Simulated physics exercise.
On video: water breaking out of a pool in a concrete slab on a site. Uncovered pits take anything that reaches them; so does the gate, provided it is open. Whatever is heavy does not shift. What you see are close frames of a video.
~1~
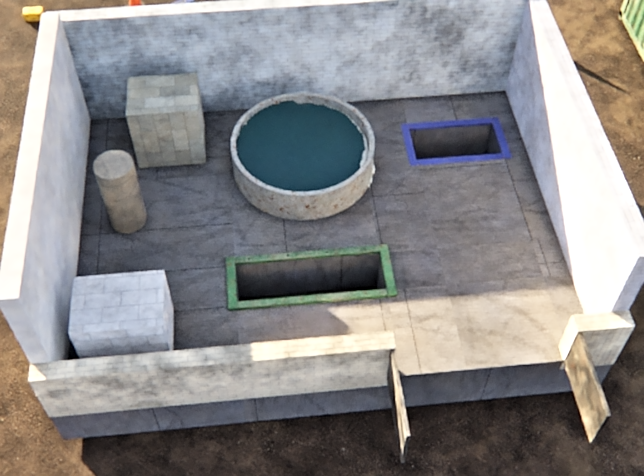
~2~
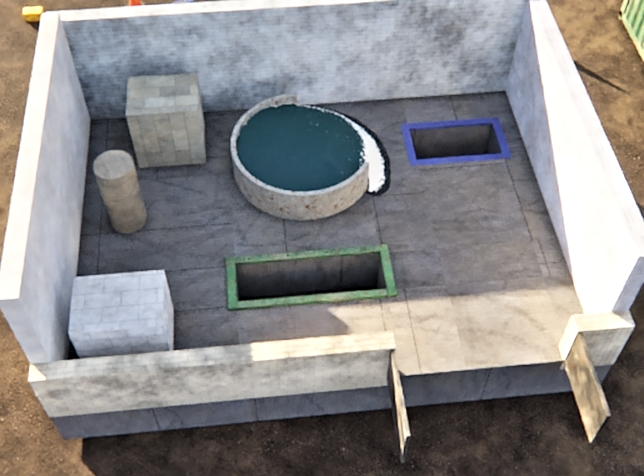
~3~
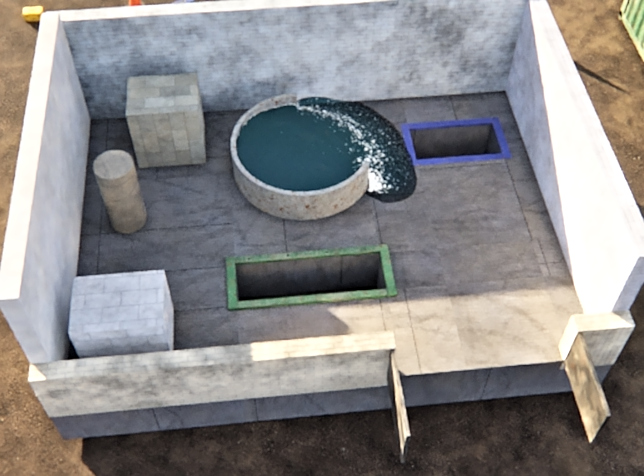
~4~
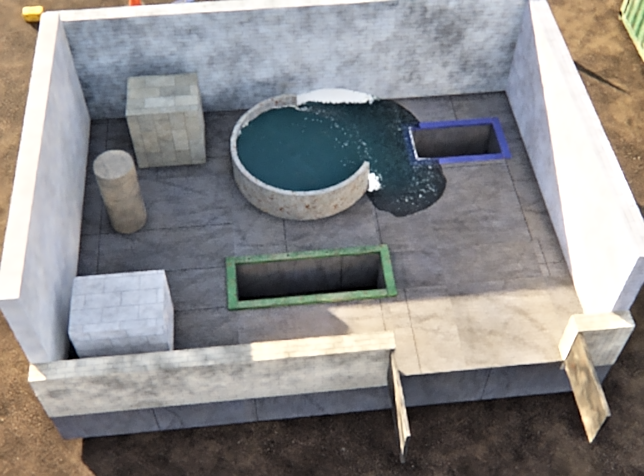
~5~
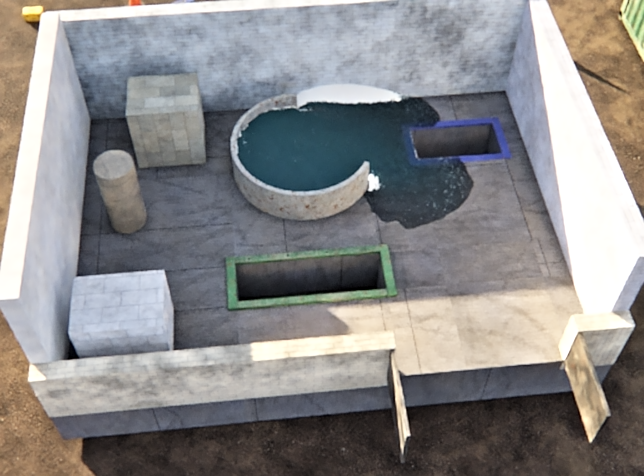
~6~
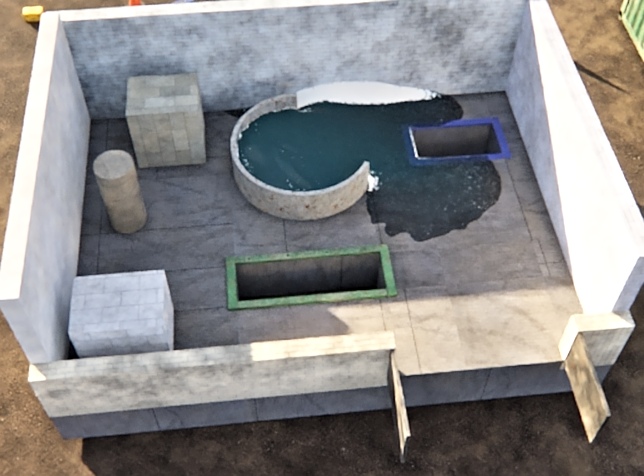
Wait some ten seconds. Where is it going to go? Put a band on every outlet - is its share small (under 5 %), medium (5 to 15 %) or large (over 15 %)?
In the end, the gate has a medium share, the green pit has a small share, the blue pit has a large share.
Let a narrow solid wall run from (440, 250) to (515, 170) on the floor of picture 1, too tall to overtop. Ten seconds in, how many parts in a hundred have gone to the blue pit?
Blue: About 70 %.
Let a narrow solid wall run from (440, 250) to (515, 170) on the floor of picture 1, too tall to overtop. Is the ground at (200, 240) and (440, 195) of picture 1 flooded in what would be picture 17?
Going one by one, you'd find the first left untouched and then the other inundated.
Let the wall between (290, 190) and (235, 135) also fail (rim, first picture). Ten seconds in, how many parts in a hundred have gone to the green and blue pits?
The green pit gets 12 per cent and the blue pit 2 per cent.
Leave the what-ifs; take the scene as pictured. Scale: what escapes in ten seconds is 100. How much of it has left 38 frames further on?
My reading is about 85 per cent.
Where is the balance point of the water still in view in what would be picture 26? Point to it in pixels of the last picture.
(382, 166).
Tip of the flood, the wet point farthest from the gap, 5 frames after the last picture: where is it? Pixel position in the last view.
I'd go with roughly (545, 227).
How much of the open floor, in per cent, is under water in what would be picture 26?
Share estimate: About 40 per cent.
A moment on, water covers 25 % of the floor; the gate 0 %, the green pit 0 %, the blue pit 9 %.
Next, water covers 30 % of the floor; the gate 0 %, the green pit 0 %, the blue pit 21 %.
Then, water covers 40 % of the floor; the gate 0 %, the green pit 0 %, the blue pit 38 %.
Later, water covers 50 % of the floor; the gate 7 %, the green pit 0 %, the blue pit 52 %.
In the end, water covers 55 % of the floor; the gate 11 %, the green pit 0 %, the blue pit 60 %.
